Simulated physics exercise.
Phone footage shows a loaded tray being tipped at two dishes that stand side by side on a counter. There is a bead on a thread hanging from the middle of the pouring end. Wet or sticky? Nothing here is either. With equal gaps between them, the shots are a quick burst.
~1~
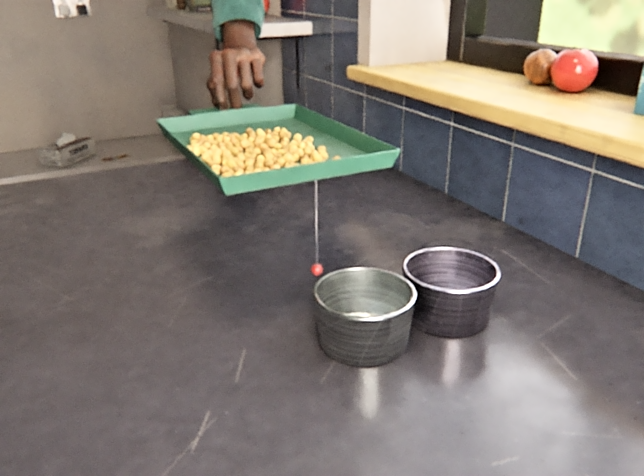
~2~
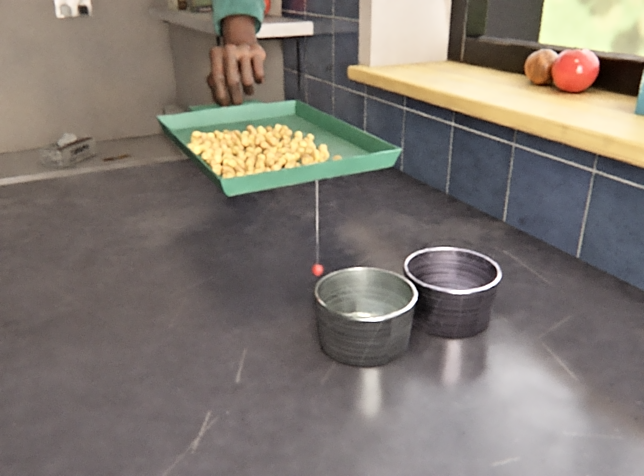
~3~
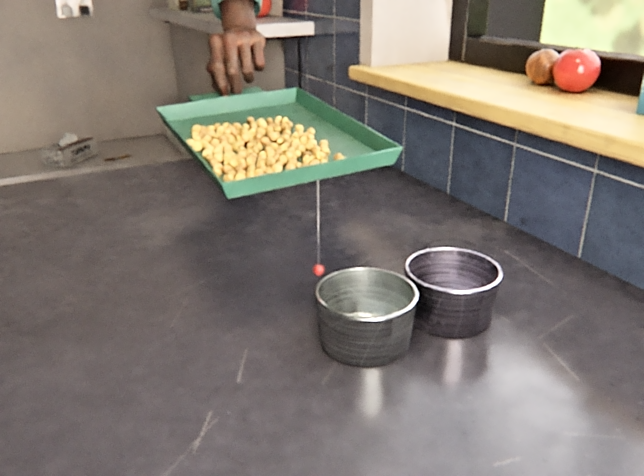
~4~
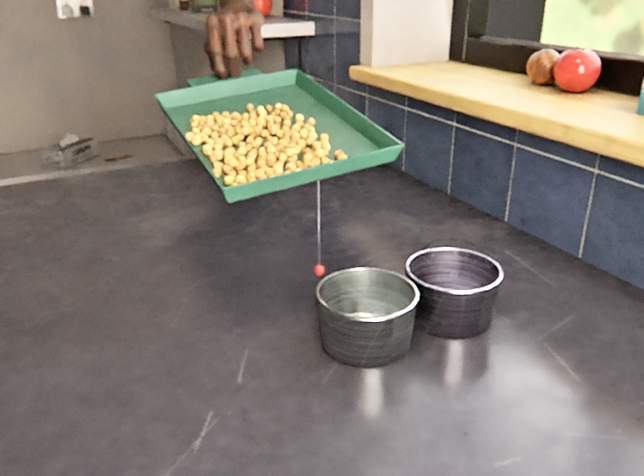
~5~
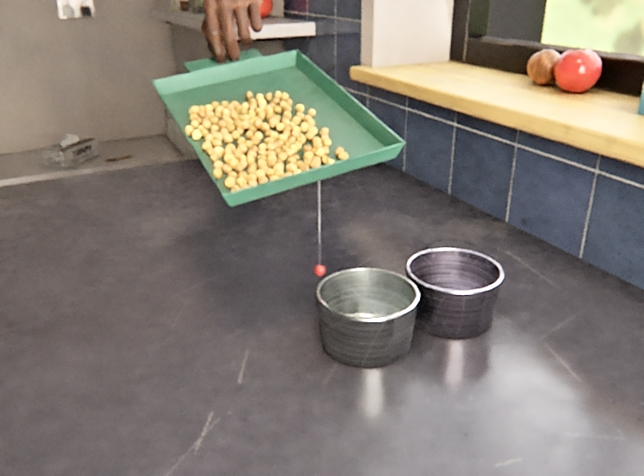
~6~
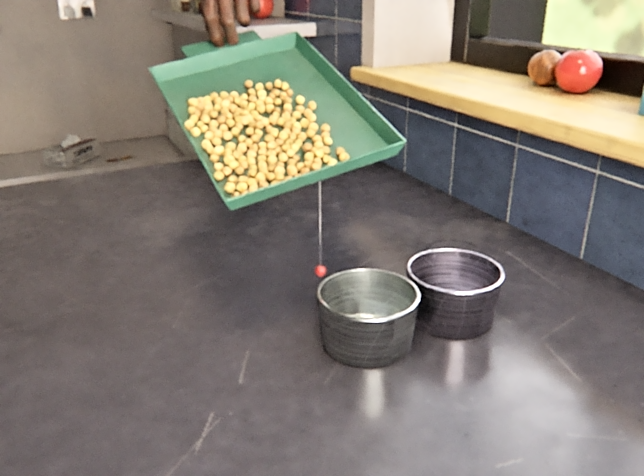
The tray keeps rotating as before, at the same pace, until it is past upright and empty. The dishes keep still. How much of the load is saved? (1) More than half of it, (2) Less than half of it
2, less than half of it.
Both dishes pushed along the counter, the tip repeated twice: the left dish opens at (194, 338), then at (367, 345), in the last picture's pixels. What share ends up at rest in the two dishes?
First position: Some 70 %; second position: Some 0 %.
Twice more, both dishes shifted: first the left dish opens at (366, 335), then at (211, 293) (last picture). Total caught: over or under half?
In the first position shy of half, in the second shy of half.
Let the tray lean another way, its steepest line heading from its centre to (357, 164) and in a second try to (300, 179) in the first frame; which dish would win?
For the first slope the lefthand dish, for the second the lefthand dish.
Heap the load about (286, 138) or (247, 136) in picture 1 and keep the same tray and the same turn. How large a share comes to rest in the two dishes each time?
It would be roughly 0 per cent for the first and roughly 0 per cent for the second.
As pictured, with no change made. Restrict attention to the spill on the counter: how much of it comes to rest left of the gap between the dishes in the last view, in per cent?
My estimate is some 100 per cent.
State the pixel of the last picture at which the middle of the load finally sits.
About (249, 380).
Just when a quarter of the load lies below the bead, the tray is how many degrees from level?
A tilt of roughly 100°.
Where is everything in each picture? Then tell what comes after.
The first frame shows corners of the pouring end at (224, 175) and (392, 149), level; middle of the load at (257, 153), dried chickpeas; left dish at (390, 335); right dish at (479, 308); bead on its thread at (317, 270).
The second frame shows corners of the pouring end at (225, 176) and (393, 148), level; middle of the load at (258, 152).
The third frame shows corners of the pouring end at (227, 180) and (395, 146), tipped barely, lowest at the left corner; middle of the load at (258, 148).
The fourth frame shows corners of the pouring end at (227, 185) and (396, 144), tipped a little, lowest at the left corner; middle of the load at (258, 142).
The fifth frame shows corners of the pouring end at (228, 190) and (397, 141), tipped clearly, lowest at the left corner; middle of the load at (258, 136).
The sixth frame shows corners of the pouring end at (229, 195) and (398, 140), tipped clearly, lowest at the left corner; middle of the load at (258, 133), a stray few on the move; left dish at (394, 337); right dish at (483, 309).
Soon after the last picture, tray tipped steeply; nearly all on the tray; a stray few outside both.
A little later, tray tipped past a quarter turn; about a quarter on the tray; about a quarter outside both; about half in the air.
Later still, tray tipped past a quarter turn; a stray few in the left dish; nearly all outside both.
At rest, tray tipped past a quarter turn; a stray few in the left dish; none in the right dish; nearly all outside both.
